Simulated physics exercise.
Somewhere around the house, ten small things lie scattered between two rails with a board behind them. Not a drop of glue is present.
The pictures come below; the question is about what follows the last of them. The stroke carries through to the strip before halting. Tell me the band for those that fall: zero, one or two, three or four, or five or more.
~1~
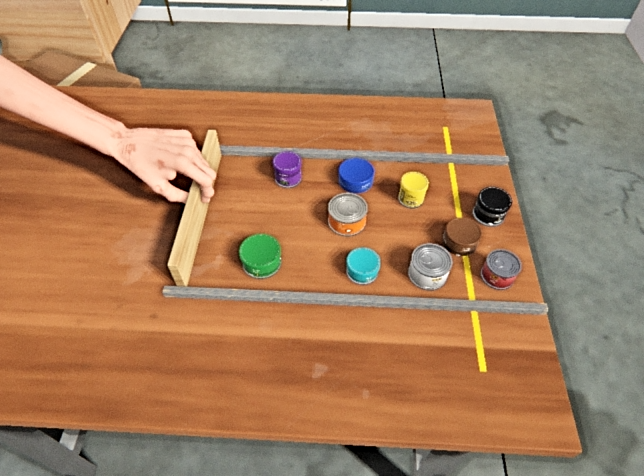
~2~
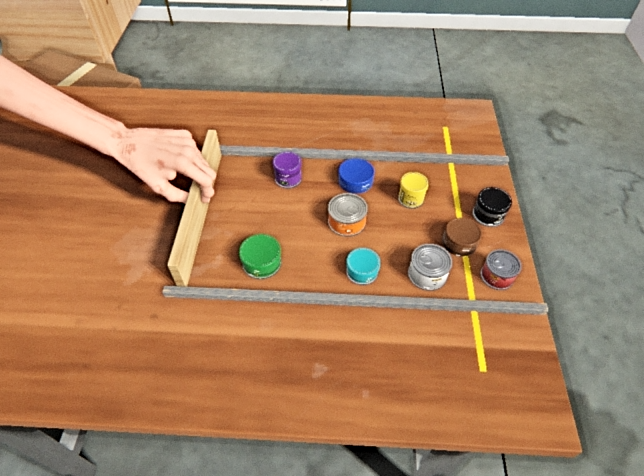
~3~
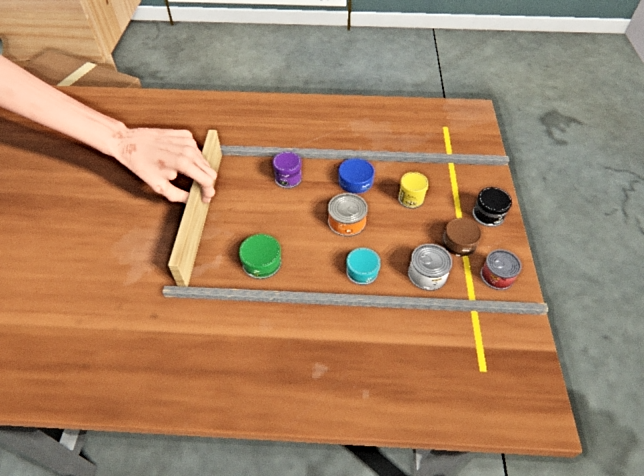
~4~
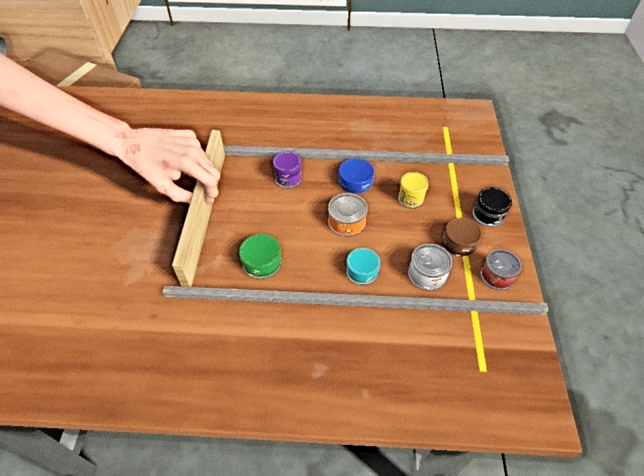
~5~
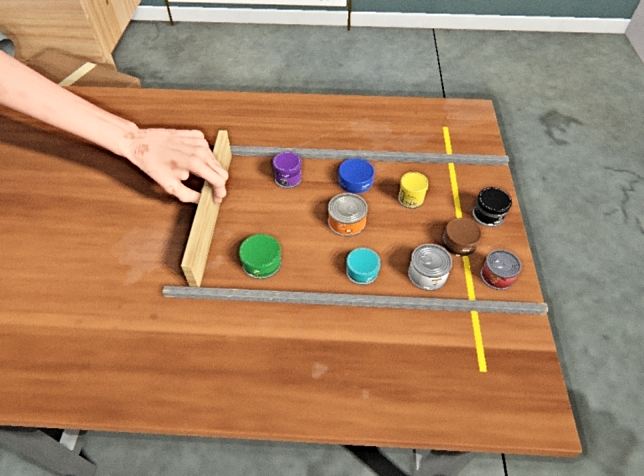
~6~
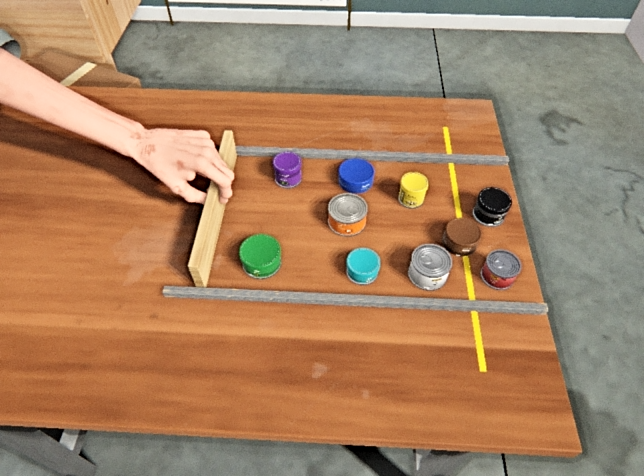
Falling ones: A lone one or two.
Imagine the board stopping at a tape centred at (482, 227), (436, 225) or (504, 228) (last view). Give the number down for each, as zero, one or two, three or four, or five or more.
Taking the places one by one, it comes to either three or four; one to two; 5 or more.
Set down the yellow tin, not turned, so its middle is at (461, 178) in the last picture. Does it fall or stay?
Yellow tin: Gone.
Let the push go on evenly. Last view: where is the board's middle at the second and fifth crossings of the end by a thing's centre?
The first puts it near (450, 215), the next near (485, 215).
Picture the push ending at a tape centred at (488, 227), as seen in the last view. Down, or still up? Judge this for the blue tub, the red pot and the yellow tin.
The blue tub? It does not stay. The red pot? It does not stay. The yellow tin? It is safe.
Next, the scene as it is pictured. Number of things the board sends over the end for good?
The answer: 2 exactly.
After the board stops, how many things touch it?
Result: 4 in all.
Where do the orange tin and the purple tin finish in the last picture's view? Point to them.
Listed as asked: First (482, 220), and then (470, 175).
Soon after, none off yet; black tin at rest near (492, 207); red pot at rest near (500, 270); brown tub at rest near (462, 237).
By the end, the number that fall off is one or two; fallen, white pot and red pot.
